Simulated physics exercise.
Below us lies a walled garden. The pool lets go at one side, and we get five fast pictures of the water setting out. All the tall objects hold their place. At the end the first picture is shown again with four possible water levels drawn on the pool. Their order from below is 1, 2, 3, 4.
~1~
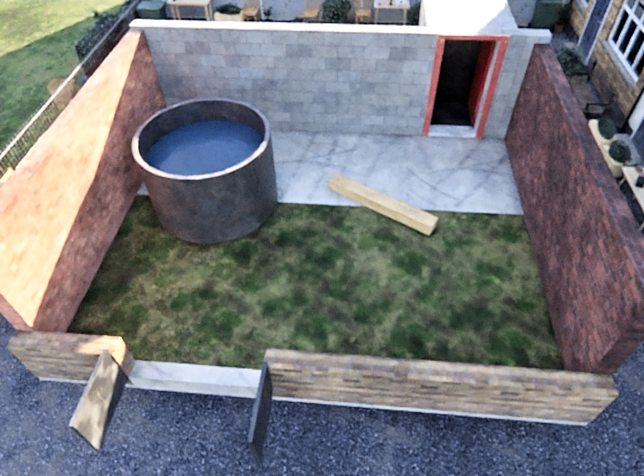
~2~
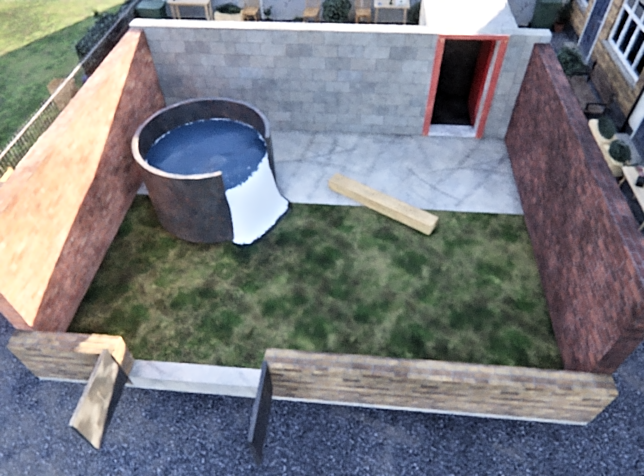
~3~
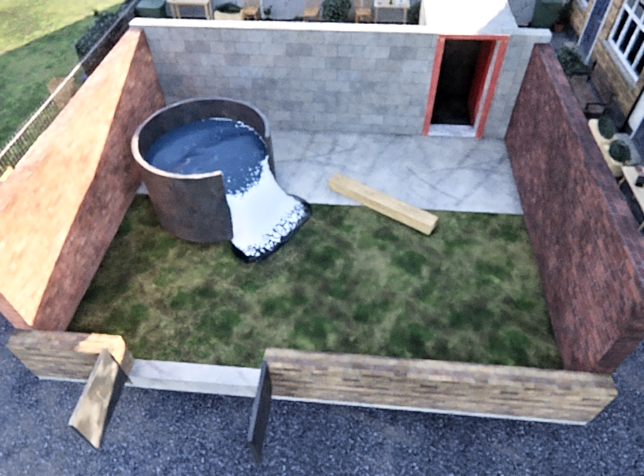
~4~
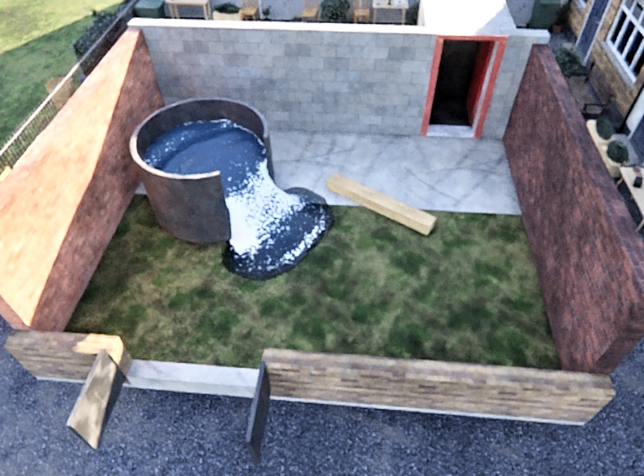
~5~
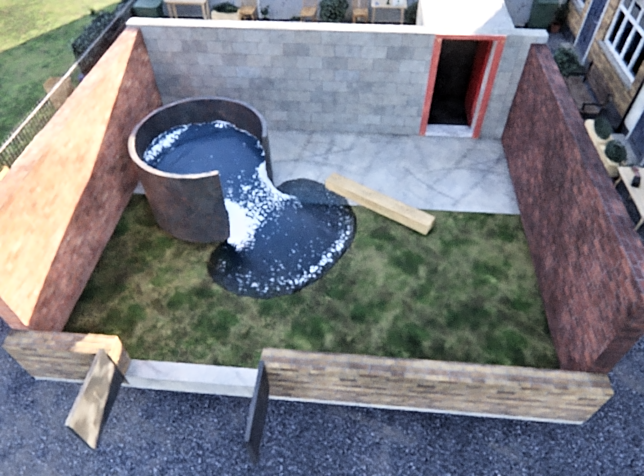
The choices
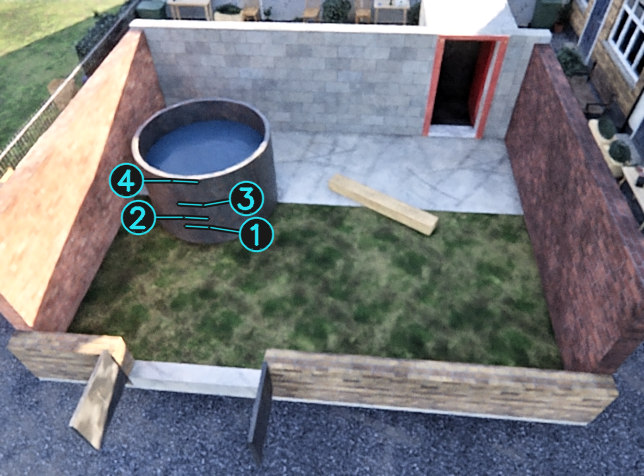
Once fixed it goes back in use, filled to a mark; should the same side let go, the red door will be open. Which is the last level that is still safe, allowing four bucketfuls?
3.
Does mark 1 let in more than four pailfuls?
No, not at all.
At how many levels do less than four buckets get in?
Three of the four.
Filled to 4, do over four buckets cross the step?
Yes, it does.
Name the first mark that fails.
It is 4.
On the marked copy, 1 at (197, 226); 2 at (195, 218); 3 at (191, 204); 4 at (184, 181); from the bottom up 1, 2, 3, 4.
For mark 1, nothing gets over.
For mark 2, nothing gets over.
For mark 3, a bucket or two gets in.
For mark 4, about 11 bucketfuls get in.
